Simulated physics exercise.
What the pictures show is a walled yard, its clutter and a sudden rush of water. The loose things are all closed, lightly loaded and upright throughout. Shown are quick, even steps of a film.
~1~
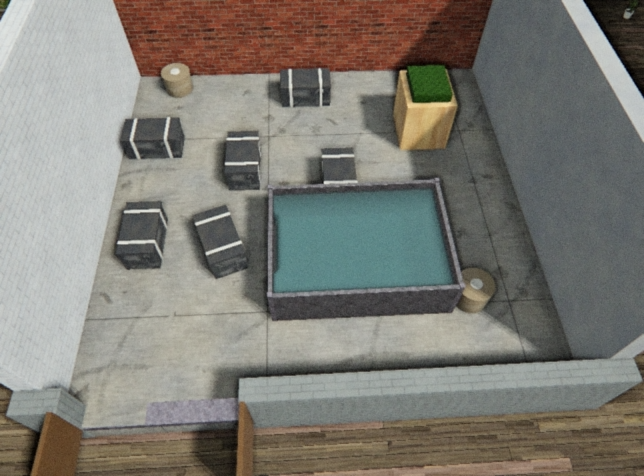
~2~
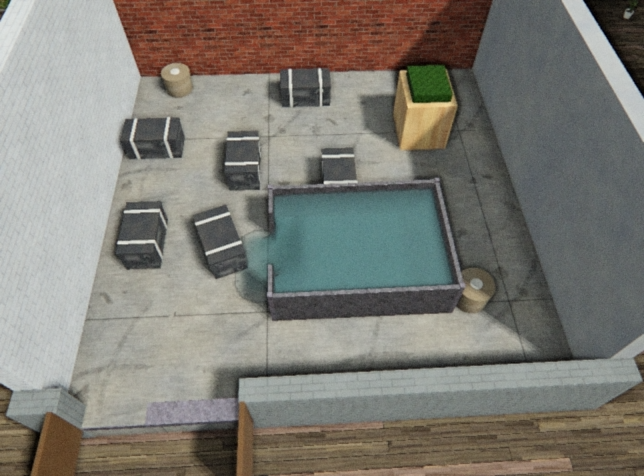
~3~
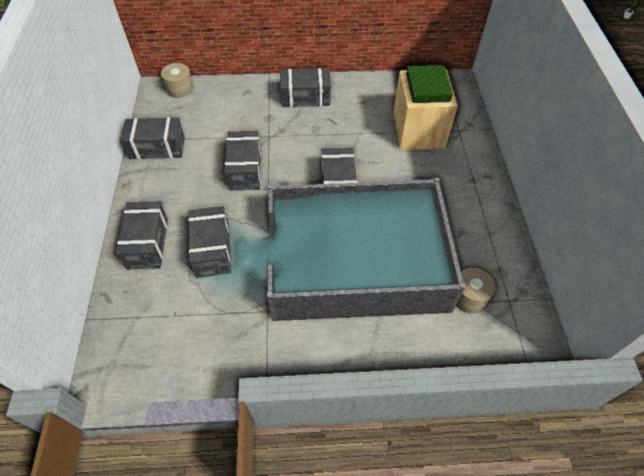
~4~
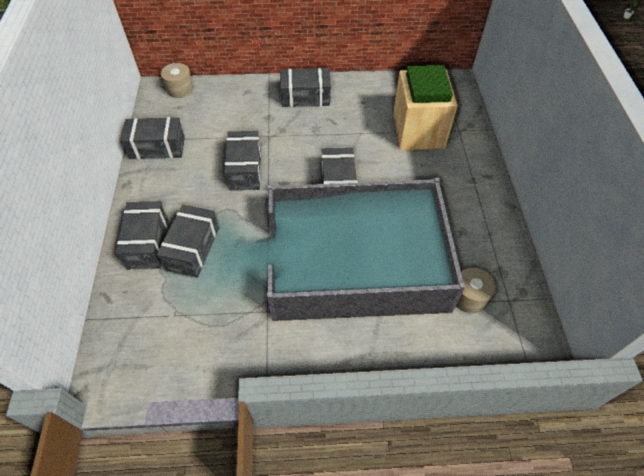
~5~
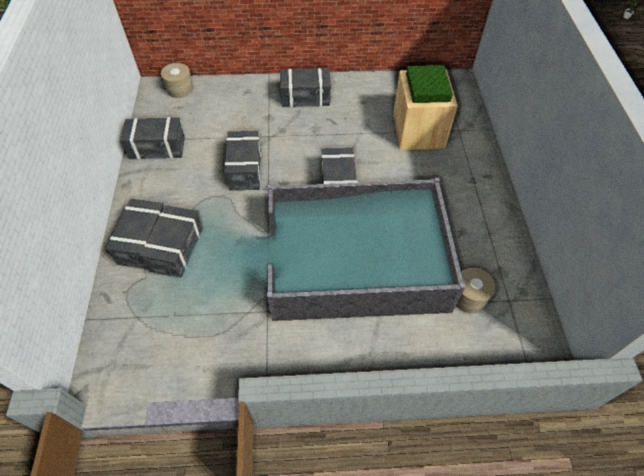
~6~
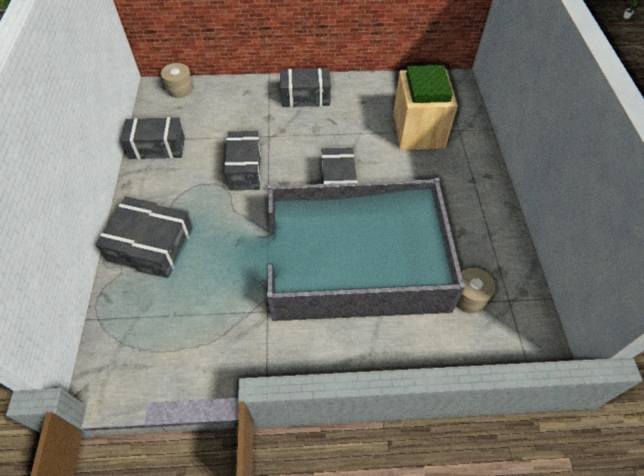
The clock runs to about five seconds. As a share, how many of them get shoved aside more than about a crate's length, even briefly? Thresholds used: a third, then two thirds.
A third to two thirds of the things get pushed well away.
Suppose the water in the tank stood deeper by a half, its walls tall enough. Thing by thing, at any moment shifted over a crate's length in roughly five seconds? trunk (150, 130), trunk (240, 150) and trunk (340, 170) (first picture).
In the order asked: Over that distance, below that distance and below that distance.
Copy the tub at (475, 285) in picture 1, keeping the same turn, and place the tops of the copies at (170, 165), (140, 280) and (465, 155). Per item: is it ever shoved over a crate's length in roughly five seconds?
The first travels far, the second travels far, the third sits tight.
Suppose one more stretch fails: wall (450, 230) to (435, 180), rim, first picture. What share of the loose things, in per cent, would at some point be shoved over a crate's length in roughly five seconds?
That works out to about 10 per cent of them.
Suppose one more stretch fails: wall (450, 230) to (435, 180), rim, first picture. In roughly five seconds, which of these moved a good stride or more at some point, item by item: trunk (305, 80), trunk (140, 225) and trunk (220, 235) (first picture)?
First over the mark, then below the mark, then below the mark.
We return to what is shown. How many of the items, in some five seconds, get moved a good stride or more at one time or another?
It comes to 5.
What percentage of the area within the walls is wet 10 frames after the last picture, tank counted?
40 per cent.
A moment on, 1 of 8 are well off their spots; 1 afloat.
Next, 2 of 8 are well off their spots; 2 afloat.
Later, 3 of 8 are well off their spots; 2 afloat.
In the end, 5 of 8 are well off their spots, and 5 have been at some point; 1 afloat.
